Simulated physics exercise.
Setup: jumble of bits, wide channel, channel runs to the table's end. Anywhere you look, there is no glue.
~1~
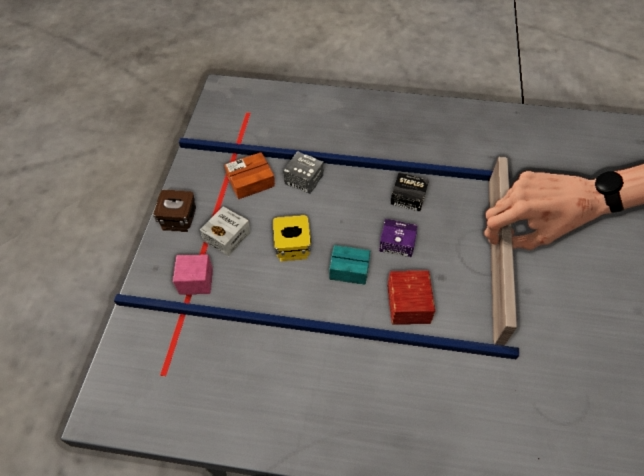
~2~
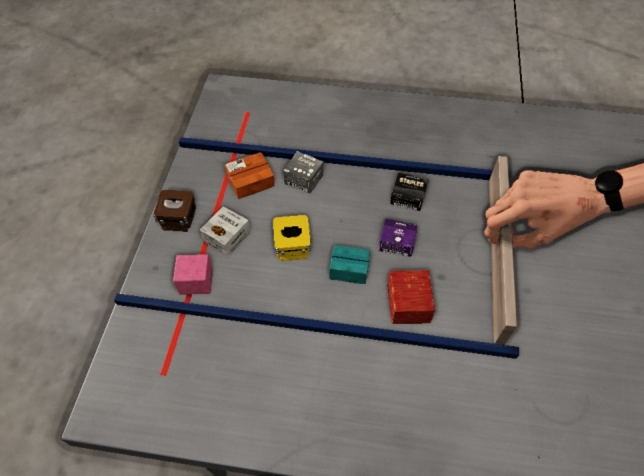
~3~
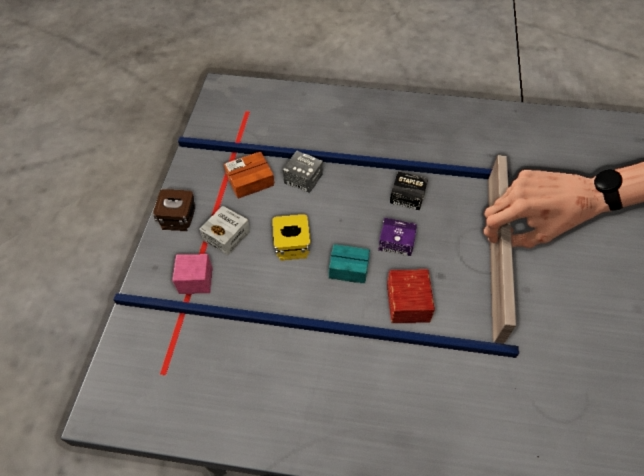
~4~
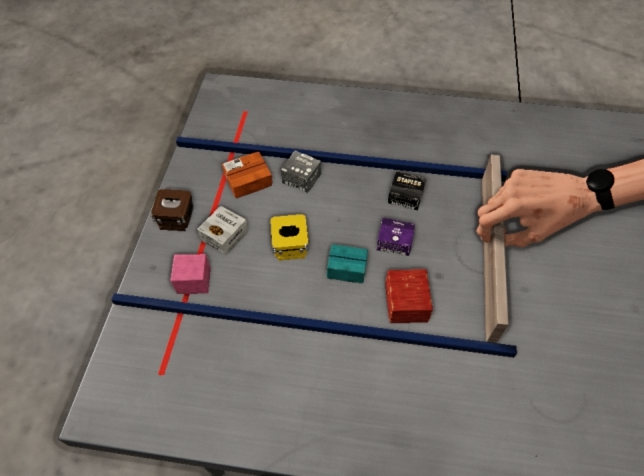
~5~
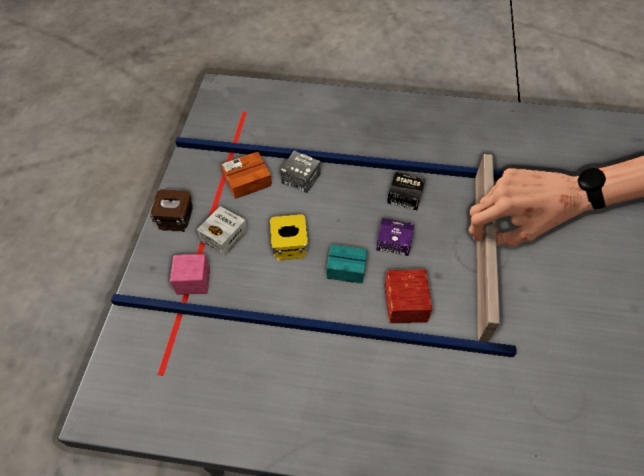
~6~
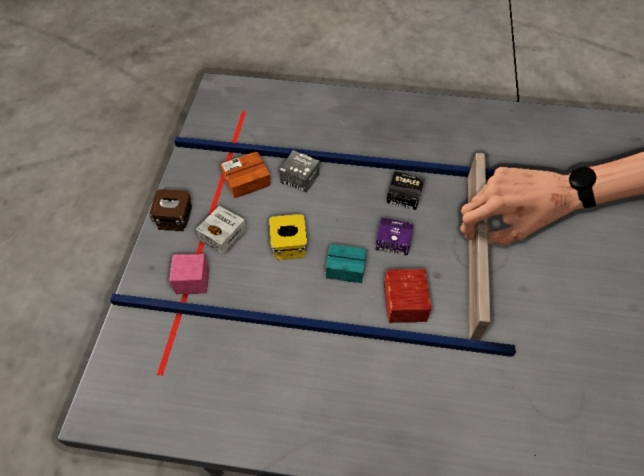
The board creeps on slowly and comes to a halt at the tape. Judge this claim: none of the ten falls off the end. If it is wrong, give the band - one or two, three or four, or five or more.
Wrong; three or four fall off.
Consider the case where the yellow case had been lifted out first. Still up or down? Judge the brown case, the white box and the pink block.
Brown case down, white box down, pink block still up.
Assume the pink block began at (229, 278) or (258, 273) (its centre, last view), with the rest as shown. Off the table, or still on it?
Results in order - still up; still up.
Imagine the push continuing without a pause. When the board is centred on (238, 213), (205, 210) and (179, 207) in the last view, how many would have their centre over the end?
The counts are 1, 3 and 7, in that order.
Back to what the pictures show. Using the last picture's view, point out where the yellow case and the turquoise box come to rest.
Roughly (168, 190); the other one roughly (161, 232).
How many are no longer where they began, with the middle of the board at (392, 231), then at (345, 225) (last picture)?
Up to then 4, and up to the other point 5.
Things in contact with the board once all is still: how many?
Looks like 3 of them, all told.
Soon after, none off yet; brown case at rest near (172, 210); pink block at rest near (190, 274); white box at rest near (222, 231).
Then, none off yet; brown case at rest near (171, 211); pink block at rest near (190, 274); white box moved a little near (204, 225).
At rest, the number that fall off is three or four; fallen, orange box, white box and brown case.
